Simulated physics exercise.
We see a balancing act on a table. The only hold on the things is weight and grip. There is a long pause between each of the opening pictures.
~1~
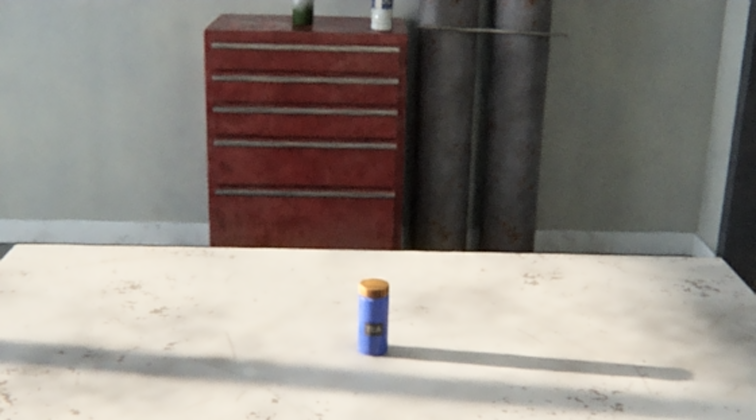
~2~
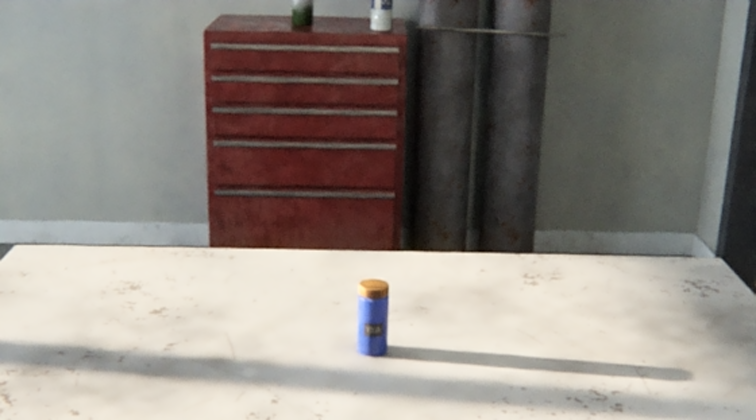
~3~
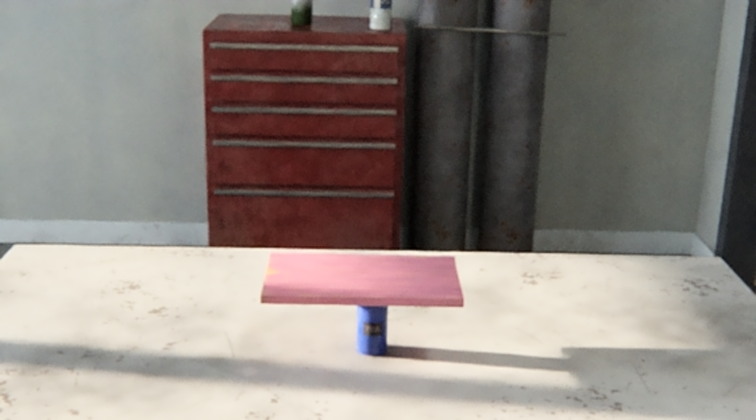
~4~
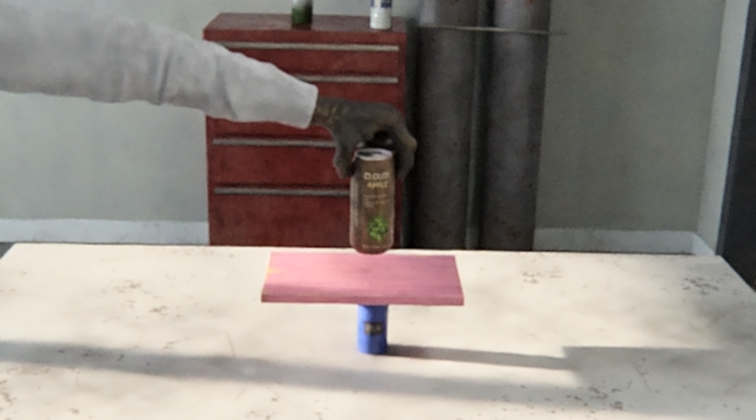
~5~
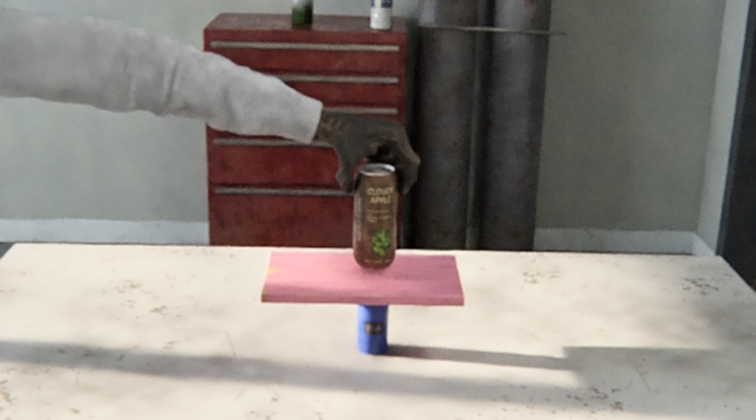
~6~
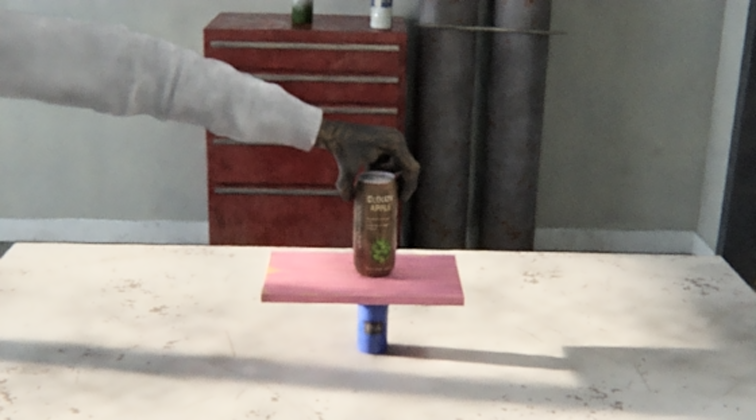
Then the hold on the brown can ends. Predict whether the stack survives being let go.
In the end it turns out fine, really.
Then, 0.20 s later than the last frame, all is still.
Then, 0.40 s later than the last frame, brown can resting near (375, 225).
When it is over, all 3 as before. End places, in pixels of the last picture, brown can near (375, 225). The stack stays up.
